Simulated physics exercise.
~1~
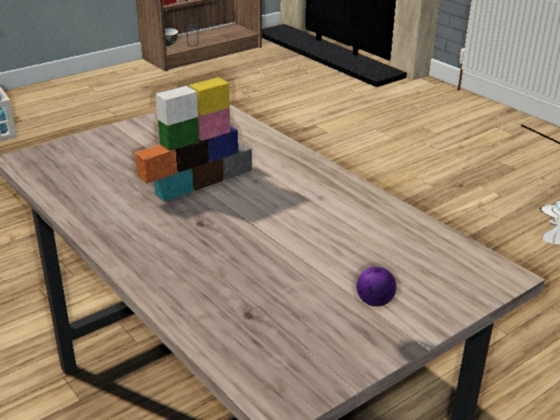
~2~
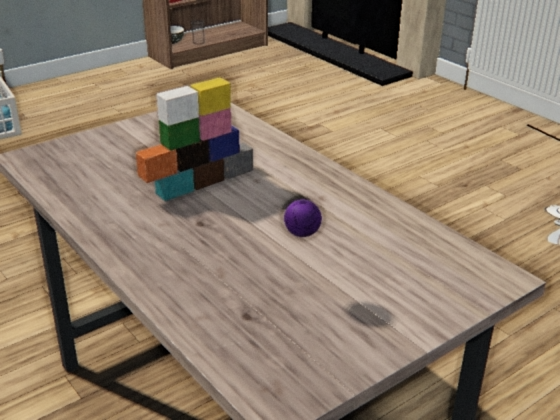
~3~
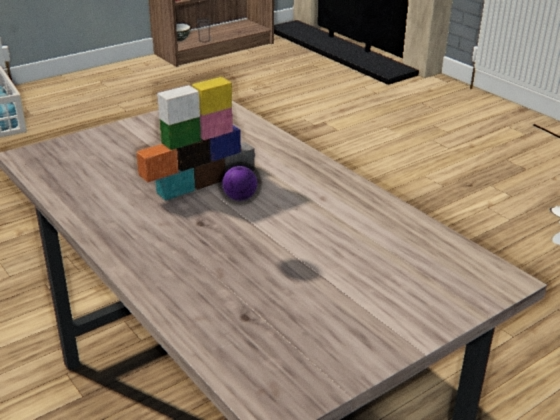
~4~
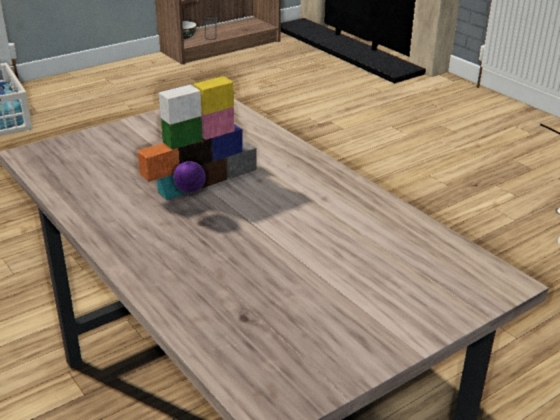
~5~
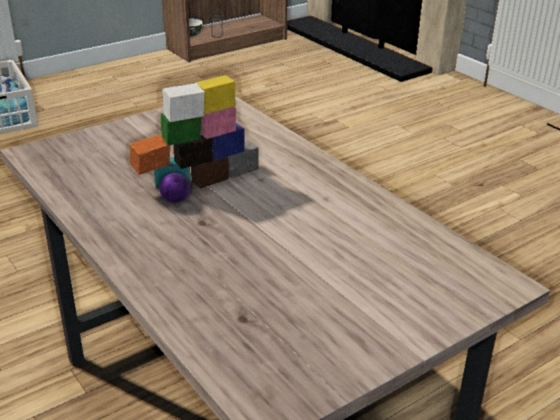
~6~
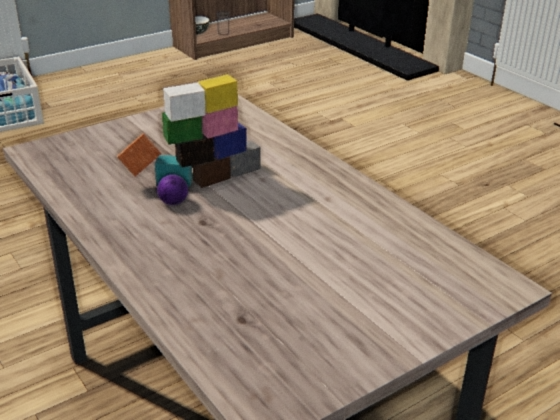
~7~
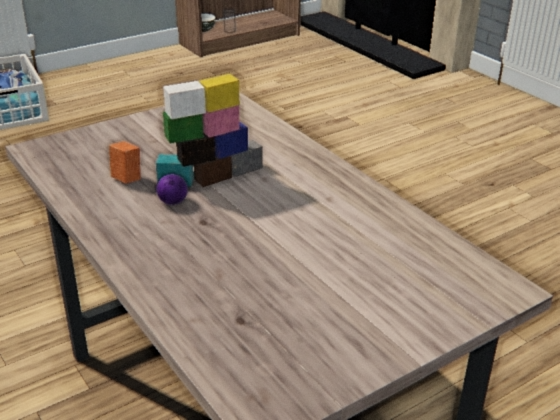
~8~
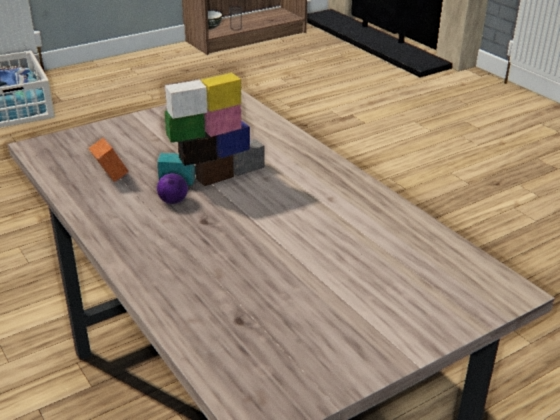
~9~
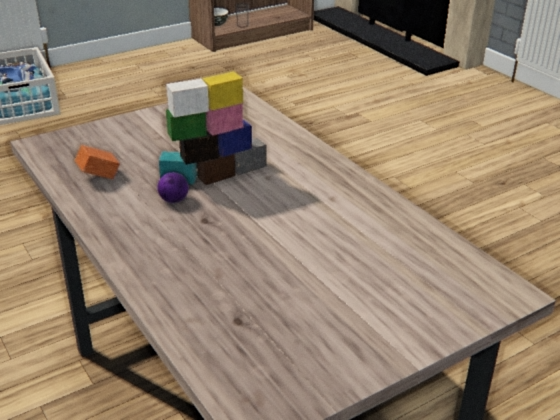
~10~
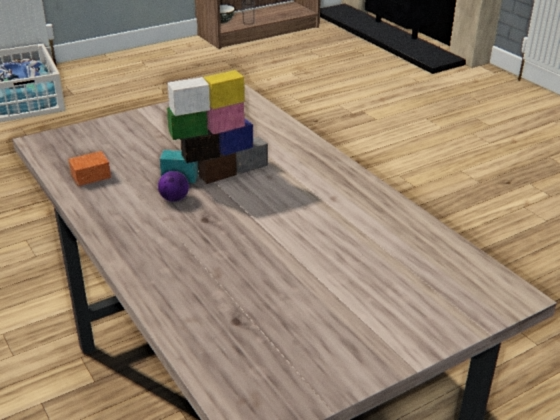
On a wooden table in a room, a purple ball flew left into the base of a stack of colored blocks, nudging the turquoise block and knocking the orange one off to the left, where it tumbled onto its side while the rest stayed stacked.
